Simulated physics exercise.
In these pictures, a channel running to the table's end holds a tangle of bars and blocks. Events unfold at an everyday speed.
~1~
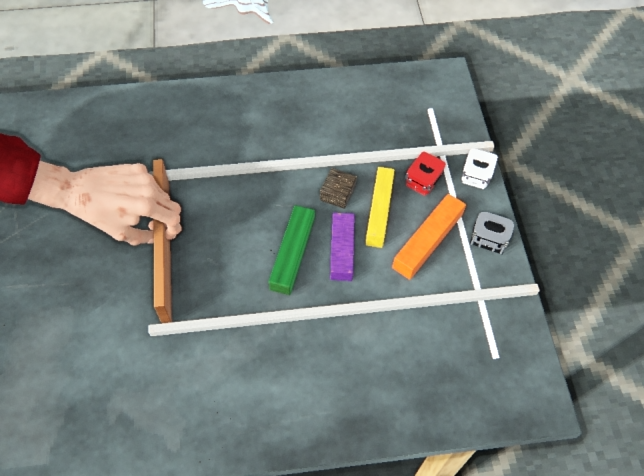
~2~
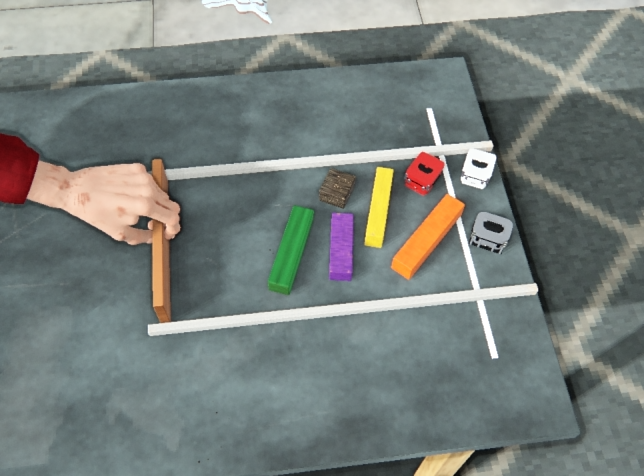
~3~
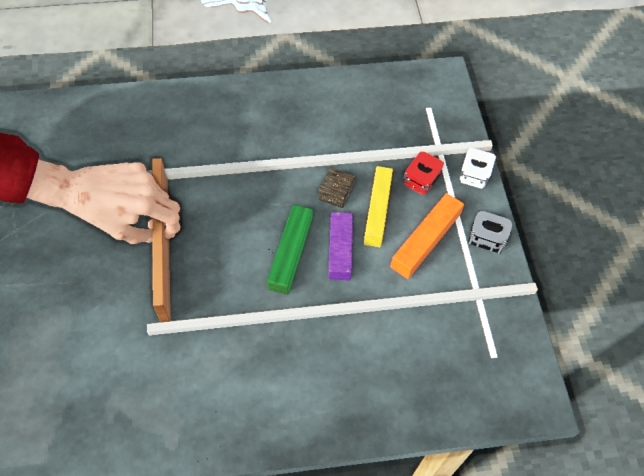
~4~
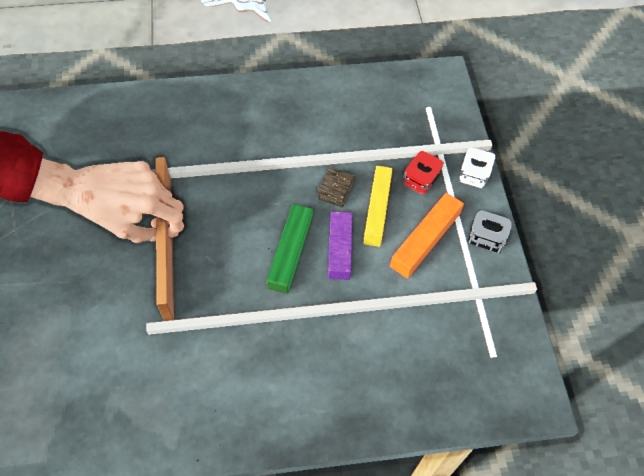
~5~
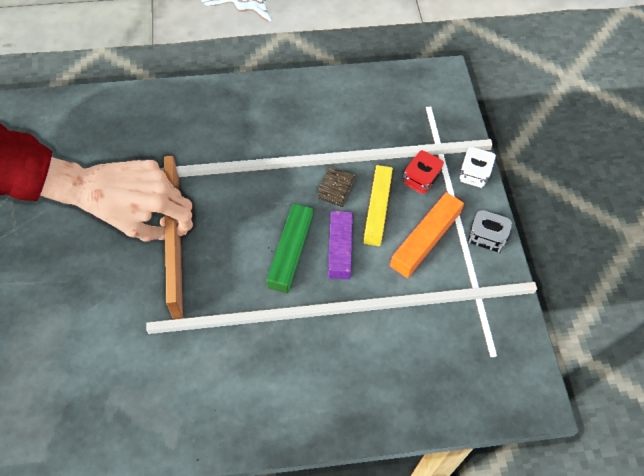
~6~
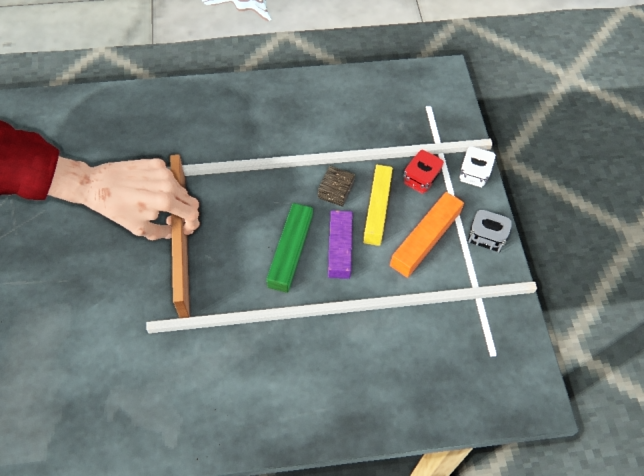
The footage shows a hand holding an upright wooden board between two white rails on a dark table, at first still, then sliding it slightly right, while the coloured bars, dark block and red, white and grey cases stay put.
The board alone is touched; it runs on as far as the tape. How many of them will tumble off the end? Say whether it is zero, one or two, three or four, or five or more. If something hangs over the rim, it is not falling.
I would say three or four.
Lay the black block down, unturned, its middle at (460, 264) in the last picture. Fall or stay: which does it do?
It simply slips off.
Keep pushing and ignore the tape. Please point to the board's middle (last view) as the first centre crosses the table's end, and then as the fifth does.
I'd put the first at about (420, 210) and the next at about (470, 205).
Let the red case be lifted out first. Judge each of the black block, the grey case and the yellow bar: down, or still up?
Black block still up, grey case down, yellow bar still up.
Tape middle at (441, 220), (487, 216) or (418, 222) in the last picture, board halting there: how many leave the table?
2, 6, 0.
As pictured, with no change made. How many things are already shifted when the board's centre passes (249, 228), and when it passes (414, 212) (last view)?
In order, the tallies are 0 and 8.
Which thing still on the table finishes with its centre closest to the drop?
The yellow bar is foremost.
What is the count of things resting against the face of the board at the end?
The count in contact is 2.
A little later, none off yet; white case at rest near (477, 168); grey case at rest near (490, 231); red case at rest near (423, 172).
Next, none off yet; white case at rest near (477, 168); grey case at rest near (490, 231); red case shifted a little near (434, 169).
When it is over, the number that fall off is three or four; down, orange bar, red case, grey case and white case.
